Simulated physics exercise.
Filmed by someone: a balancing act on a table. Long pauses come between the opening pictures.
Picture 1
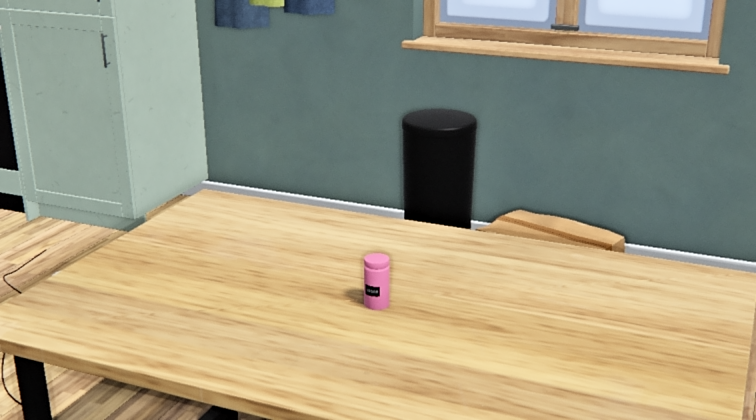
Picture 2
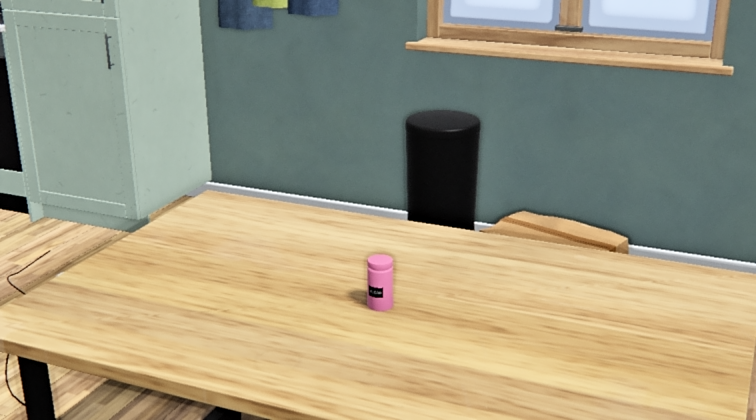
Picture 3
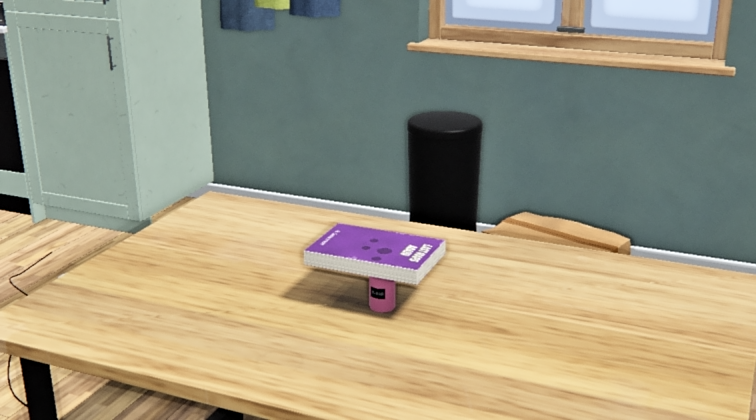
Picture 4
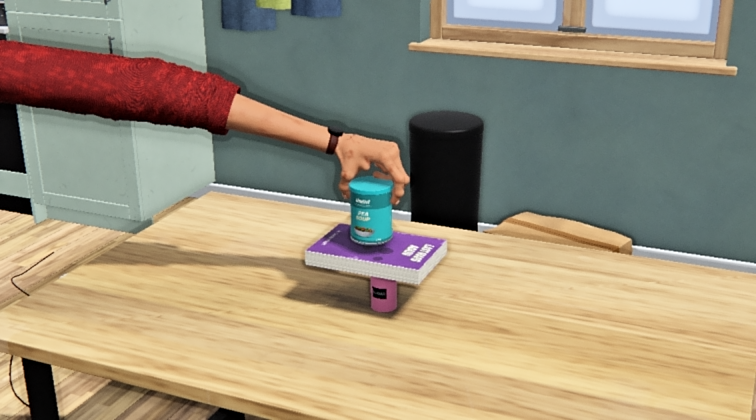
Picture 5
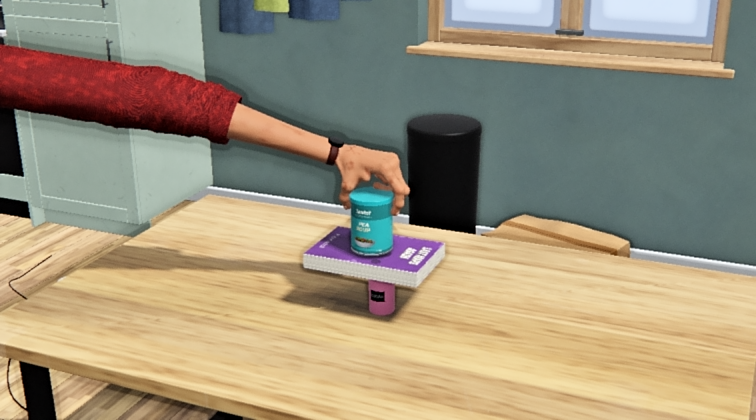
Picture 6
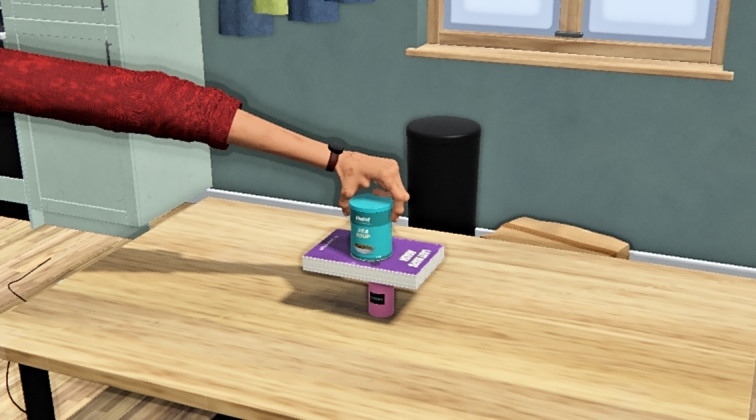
A small pink jar stands near the middle of a pale wooden table, seen from slightly above in a room with a grey-green wall, a window and a black bin behind. A purple book then appears lying flat across the jar's lid. An arm in a red sleeve reaches in from the left and lowers a turquoise tin onto the book, keeping hold, while the view barely shifts.
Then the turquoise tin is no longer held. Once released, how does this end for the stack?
The stack is sturdy enough.
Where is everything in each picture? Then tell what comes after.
In the first frame, the last thing is not in view yet.
In the second frame, the last thing is not in view yet.
In the third frame, the last thing is not in view yet; purple book (376, 252).
In the fourth frame, on its way; turquoise tin (371, 211); purple book (377, 252).
In the fifth frame, on its way; turquoise tin (372, 221); purple book (375, 255).
In the sixth frame, set down, still held; turquoise tin (371, 228); purple book (374, 257).
Then, 0.30 s on from there, no change.
Then, 0.90 s on from there, turquoise tin resting near (371, 229).
In the end, all 3 unmoved. At the end, from the last picture's camera, turquoise tin near (371, 228). The stack stays up.
